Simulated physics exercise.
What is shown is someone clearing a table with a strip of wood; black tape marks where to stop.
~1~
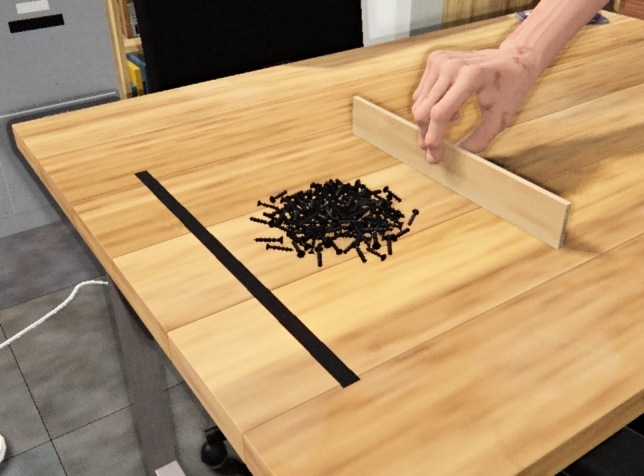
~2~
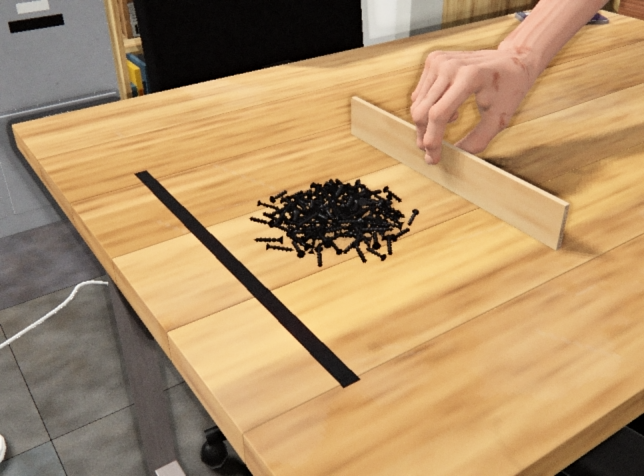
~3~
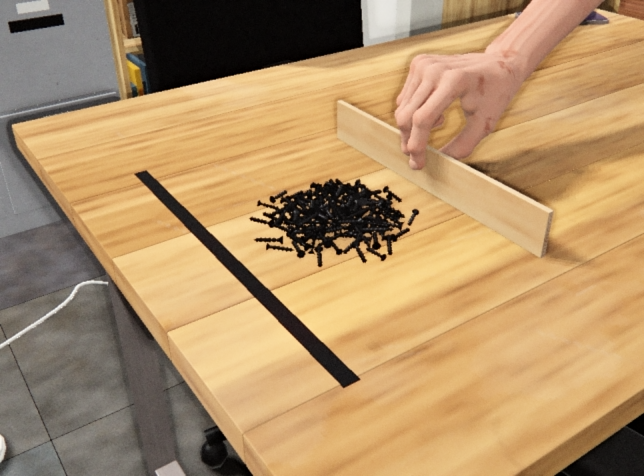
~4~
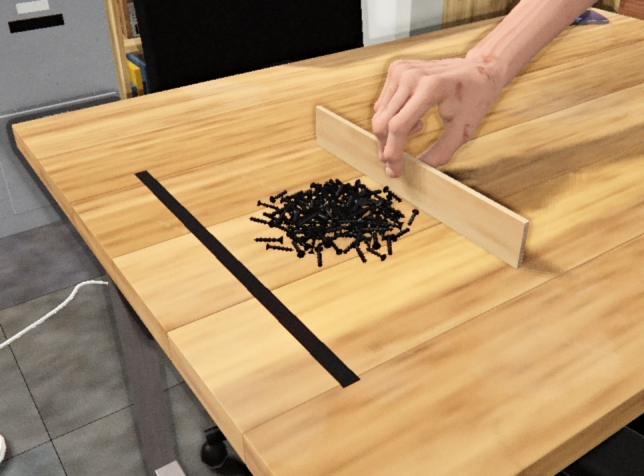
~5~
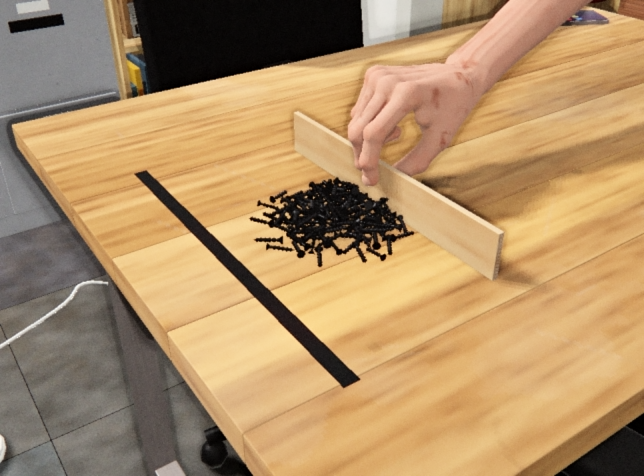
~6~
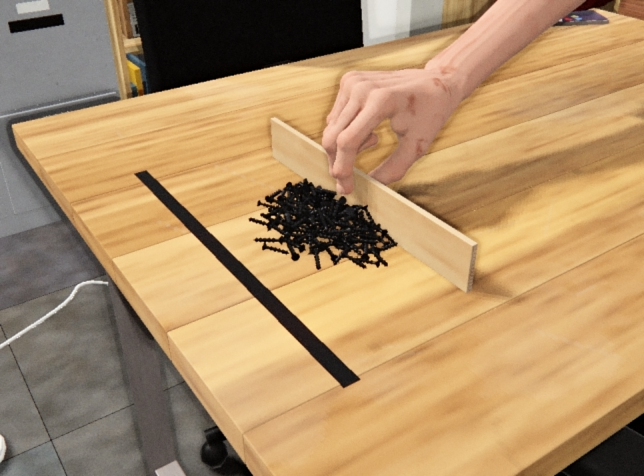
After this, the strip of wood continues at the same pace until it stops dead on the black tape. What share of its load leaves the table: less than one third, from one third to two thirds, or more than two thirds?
Less than one third.
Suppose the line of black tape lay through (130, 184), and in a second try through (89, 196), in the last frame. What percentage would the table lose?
First try about 30 per cent, second about 100 per cent.
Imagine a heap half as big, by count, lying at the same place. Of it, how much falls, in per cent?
Roughly 0 percent.
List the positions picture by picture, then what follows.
The first frame shows strip of wood near (547, 216), at rest; black tape near (147, 179), about a palm's width from the edge; edge at (137, 293); the heap near (341, 213), black screws.
The second frame shows strip of wood near (545, 217).
The third frame shows strip of wood near (530, 223); the heap near (341, 213).
The fourth frame shows strip of wood near (506, 234).
The fifth frame shows strip of wood near (481, 244); the heap near (341, 213), a little pushed along.
The sixth frame shows strip of wood near (455, 256); black tape near (147, 179); edge at (137, 293); the heap near (326, 221), the bulk pushed along.
Shortly afterwards, strip of wood still moving, near (286, 194); heap all on the table, its front near (188, 245).
Next, strip of wood stopped at the black tape; heap only a few over the edge.
Some moments later, strip of wood stopped at the black tape; heap a little over the edge.
In the end, strip of wood stopped at the black tape; heap a little over the edge.
